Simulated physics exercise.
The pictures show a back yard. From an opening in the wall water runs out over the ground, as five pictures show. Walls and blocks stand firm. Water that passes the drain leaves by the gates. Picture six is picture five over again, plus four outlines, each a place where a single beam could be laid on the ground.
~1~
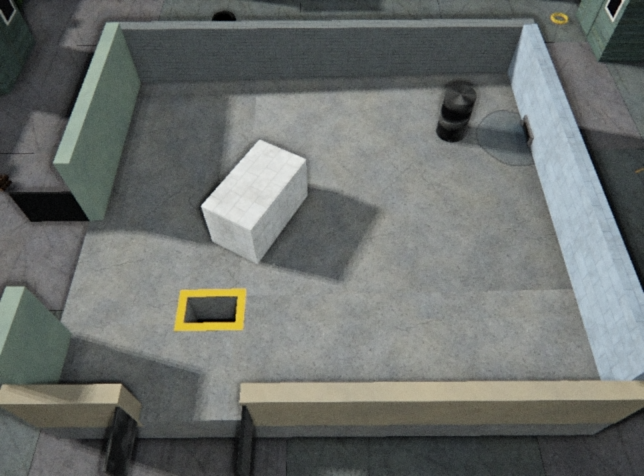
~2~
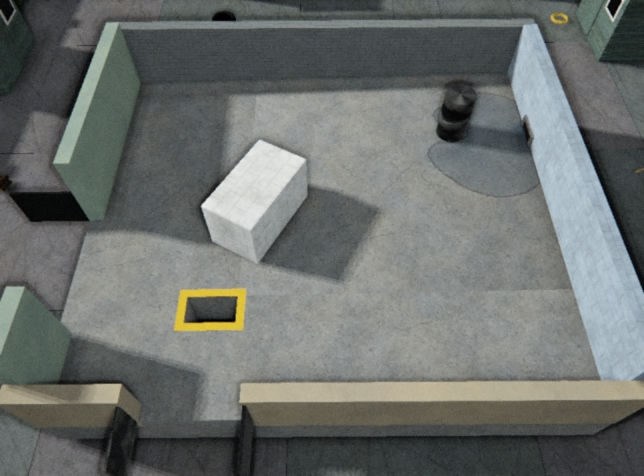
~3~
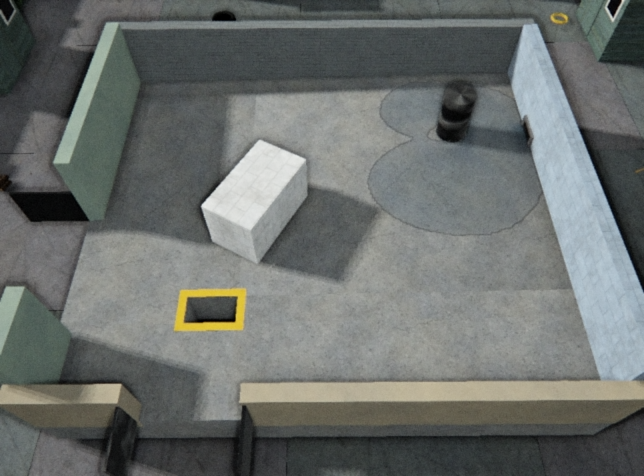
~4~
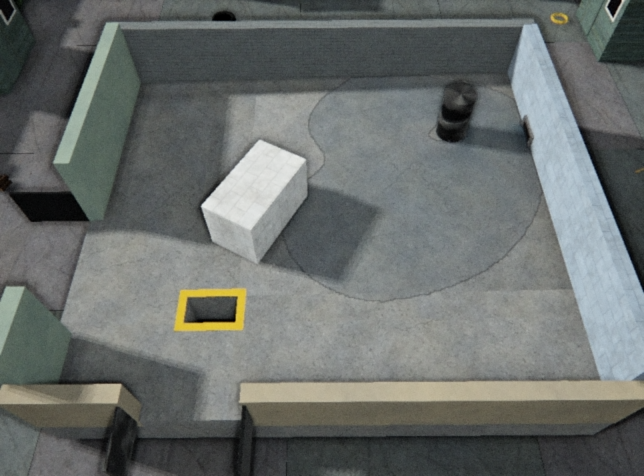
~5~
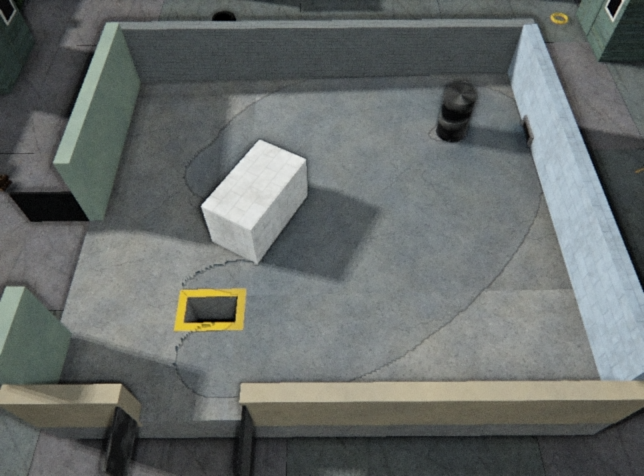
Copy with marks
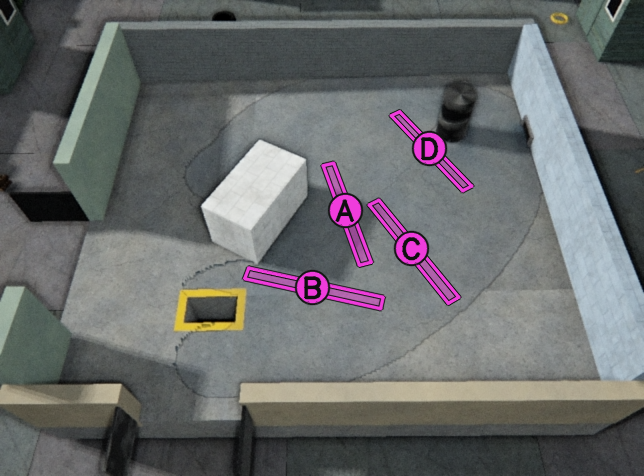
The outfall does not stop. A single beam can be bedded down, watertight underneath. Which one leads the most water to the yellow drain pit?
C.
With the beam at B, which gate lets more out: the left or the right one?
The left one.
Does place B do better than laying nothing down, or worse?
It is worse.
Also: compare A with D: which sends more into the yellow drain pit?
It is D.
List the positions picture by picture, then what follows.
Outfall at (528, 131); yellow drain pit at (211, 310); open gate at (195, 404); open gate at (89, 273); 2 % of the ground under water, visible out to (486, 144); yellow drain pit still dry, in the first picture.
In the second picture, 7 % of the ground under water, visible out to (436, 153); yellow drain pit still dry.
In the third picture, 16 % of the ground under water, visible out to (396, 215); yellow drain pit still dry.
In the fourth picture, 34 % of the ground under water, visible out to (301, 256); yellow drain pit still dry.
In the fifth picture, 53 % of the ground under water, visible out to (188, 357); yellow drain pit taking water.
In magenta, A from (328, 164) to (365, 263); B from (246, 273) to (381, 302); C from (374, 202) to (453, 300); D from (395, 113) to (467, 188).
If A is chosen, about 4 % of the stream goes into the yellow drain pit, about 95 % out by the gates.
If B is chosen, about 3 % of the stream goes into the yellow drain pit, about 95 % out by the gates.
If C is chosen, about 13 % of the stream goes into the yellow drain pit, about 86 % out by the gates.
If D is chosen, about 8 % of the stream goes into the yellow drain pit, about 92 % out by the gates.
